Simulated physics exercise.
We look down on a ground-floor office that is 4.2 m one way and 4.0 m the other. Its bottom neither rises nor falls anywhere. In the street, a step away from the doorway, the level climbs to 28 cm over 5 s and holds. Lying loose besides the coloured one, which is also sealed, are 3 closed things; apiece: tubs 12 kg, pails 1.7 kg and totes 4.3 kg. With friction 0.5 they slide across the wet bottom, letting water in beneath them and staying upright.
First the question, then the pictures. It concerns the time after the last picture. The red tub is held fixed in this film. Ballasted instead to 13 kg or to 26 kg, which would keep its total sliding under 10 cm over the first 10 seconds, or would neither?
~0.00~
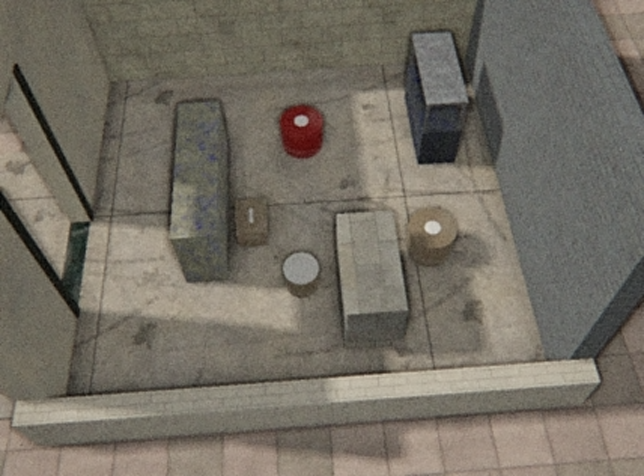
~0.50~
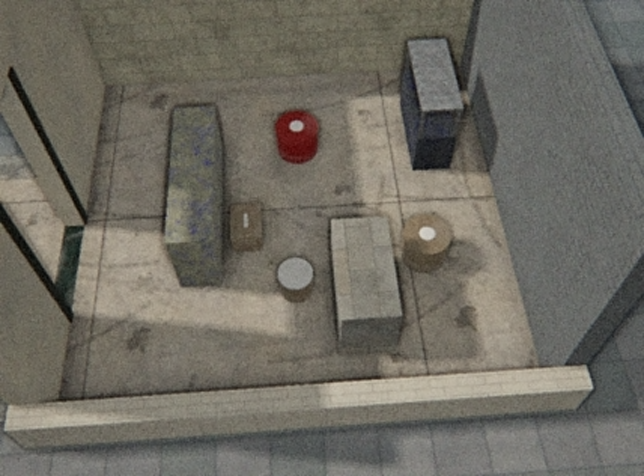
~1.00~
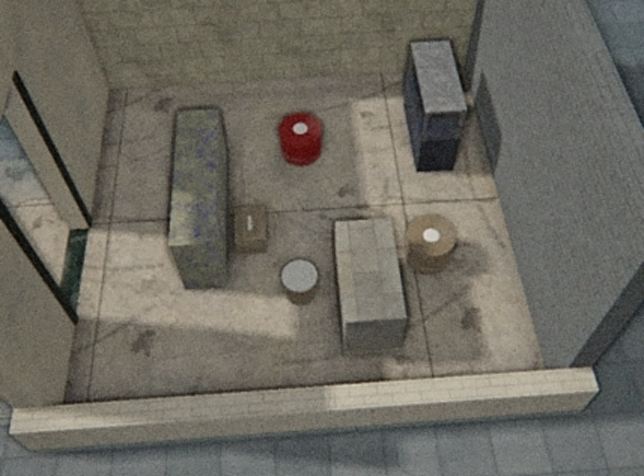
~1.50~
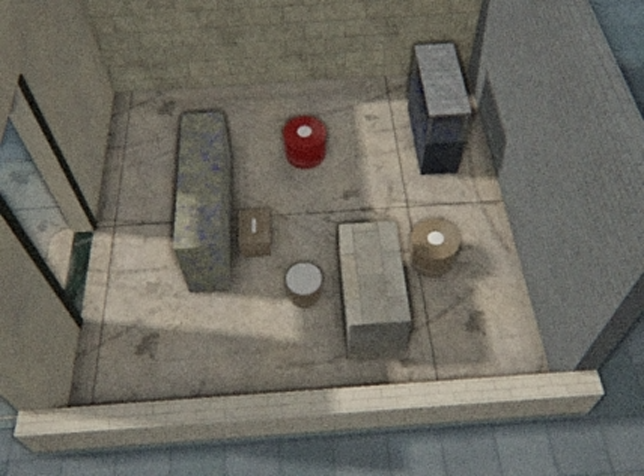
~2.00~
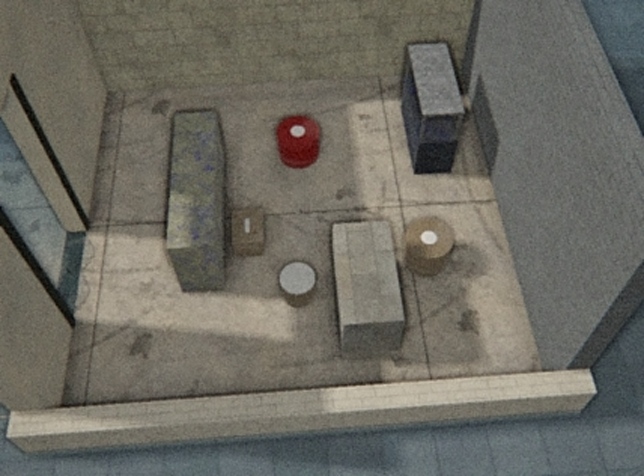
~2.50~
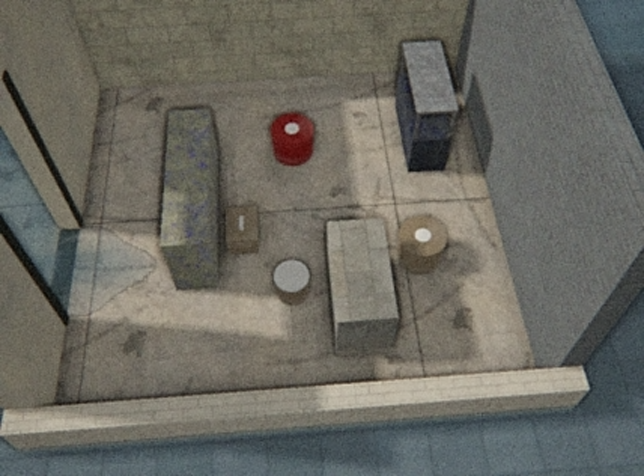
13 kg would.
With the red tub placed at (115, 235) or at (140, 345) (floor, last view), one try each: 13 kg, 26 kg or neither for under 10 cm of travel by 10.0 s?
In that order: Neither holds; neither holds.
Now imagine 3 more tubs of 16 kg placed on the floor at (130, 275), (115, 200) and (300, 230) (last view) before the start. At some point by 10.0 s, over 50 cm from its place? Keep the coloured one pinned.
Spot one crosses the limit, spot two stays inside, spot three stays inside.
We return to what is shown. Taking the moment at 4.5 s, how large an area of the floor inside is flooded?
Wet area: Approx. 5.0 m2.
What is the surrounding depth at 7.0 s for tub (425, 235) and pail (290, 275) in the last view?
0 and 2 cm.
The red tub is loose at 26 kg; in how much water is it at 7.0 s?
Close to 0 cm deep.
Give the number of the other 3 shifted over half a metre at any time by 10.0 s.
Counting them up, I find 1.
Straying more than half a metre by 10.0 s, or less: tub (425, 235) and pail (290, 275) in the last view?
First below the mark, then above the mark.
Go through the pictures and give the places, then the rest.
The red tub at (301, 121) rests on the ground; water covers 0.0 m2; 0 of 4 have shifted, in the first frame.
The red tub at (297, 127), on the bottom; 0.0 m2 under water; 0 of 4 have shifted, in the second frame.
The red tub at (300, 129) rests on the ground; water covers 0.0 m2; 0 of 4 have shifted, in the third frame.
The red tub at (304, 132), on the bottom; water covers 0.0 m2; 0 of 4 have shifted, in the fourth frame.
The red tub at (298, 131), on the bottom; 0.0 m2 under water; 0 of 4 have shifted, in the fifth frame.
The red tub at (292, 129) rests on the ground; 0.5 m2 under water; 0 of 4 have shifted, in the sixth frame.
After 3.5 s the red tub would be 0 cm from its start with 13 kg and 0 cm from its start with 26 kg; 0 cm of water round it then.
After 4.5 s the red tub would be 0 cm from its start with 13 kg and 0 cm from its start with 26 kg; 0 cm of water round it then.
After 7.0 s the red tub would be 0 cm from its start with 13 kg and 0 cm from its start with 26 kg; 0 cm of water round it then.
After 10.0 s the red tub would be 0 cm from its start with 13 kg and 0 cm from its start with 26 kg; 7 cm of water round it then.
